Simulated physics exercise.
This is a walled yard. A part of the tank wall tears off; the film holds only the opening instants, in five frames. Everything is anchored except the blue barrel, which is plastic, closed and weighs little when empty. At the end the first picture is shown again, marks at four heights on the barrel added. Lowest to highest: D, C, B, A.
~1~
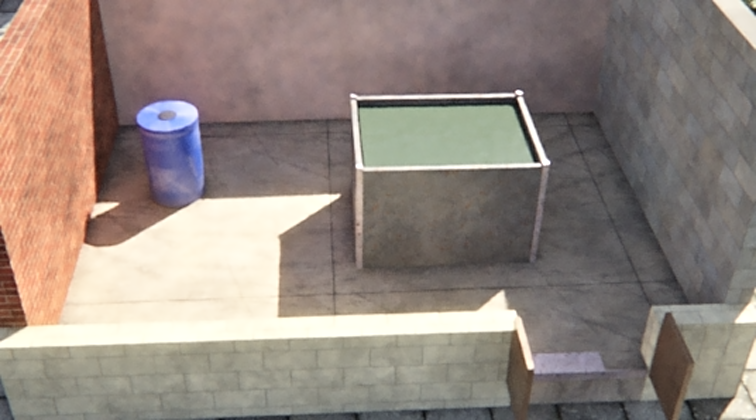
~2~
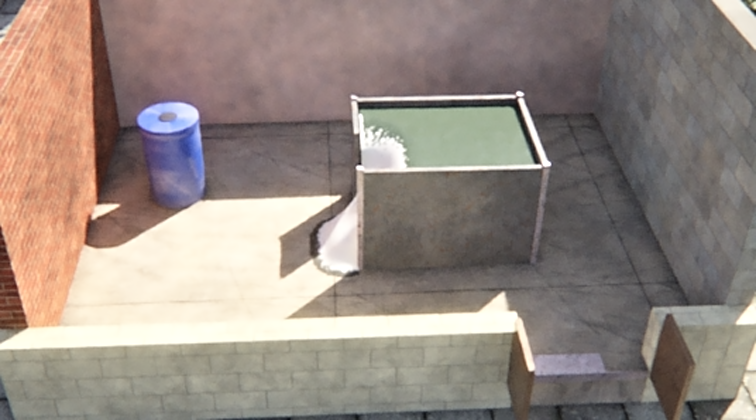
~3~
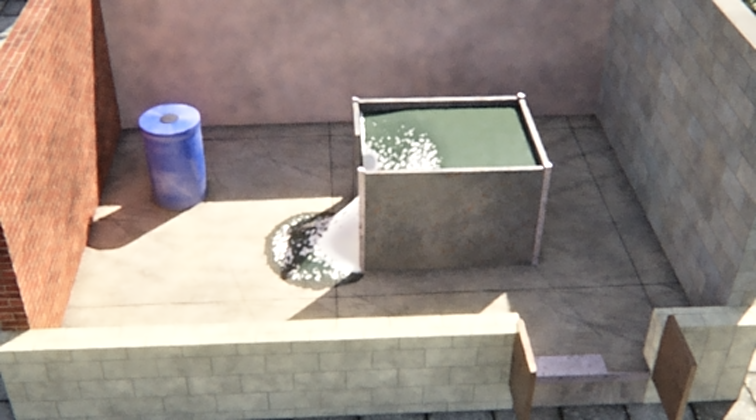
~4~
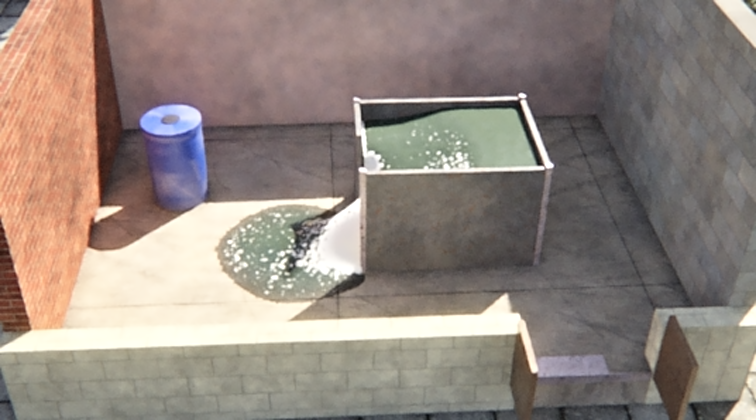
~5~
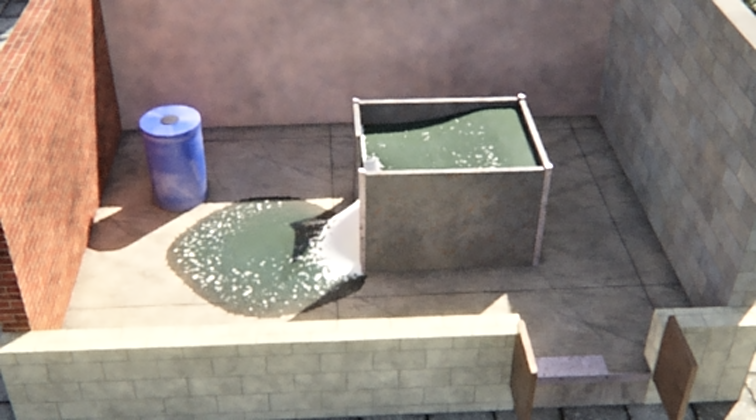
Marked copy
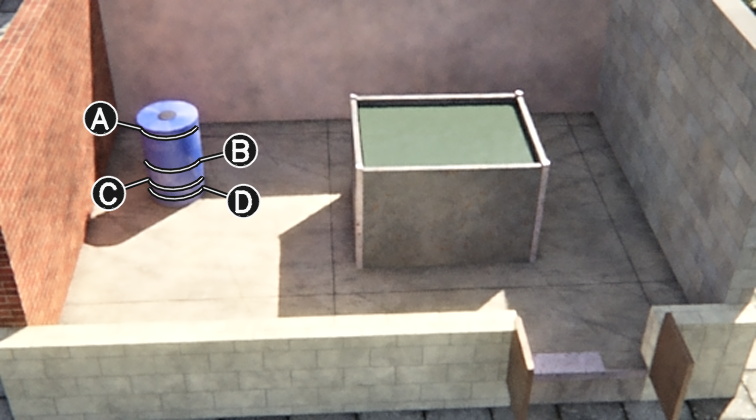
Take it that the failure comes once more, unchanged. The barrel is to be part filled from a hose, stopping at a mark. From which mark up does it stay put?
B is the one.
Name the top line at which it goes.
Here it is line C.
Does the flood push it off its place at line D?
Yes, it does.
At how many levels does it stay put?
Two of them.
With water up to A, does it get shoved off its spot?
No, that is safe.
On the marked copy, A at (166, 138); B at (170, 171); C at (173, 189); D at (174, 198); from the bottom up D, C, B, A.
For line A, it does not move.
For line B, it does not move.
For line C, it is pushed about its own width away.
For line D, it is pushed about 5 times its own width away.
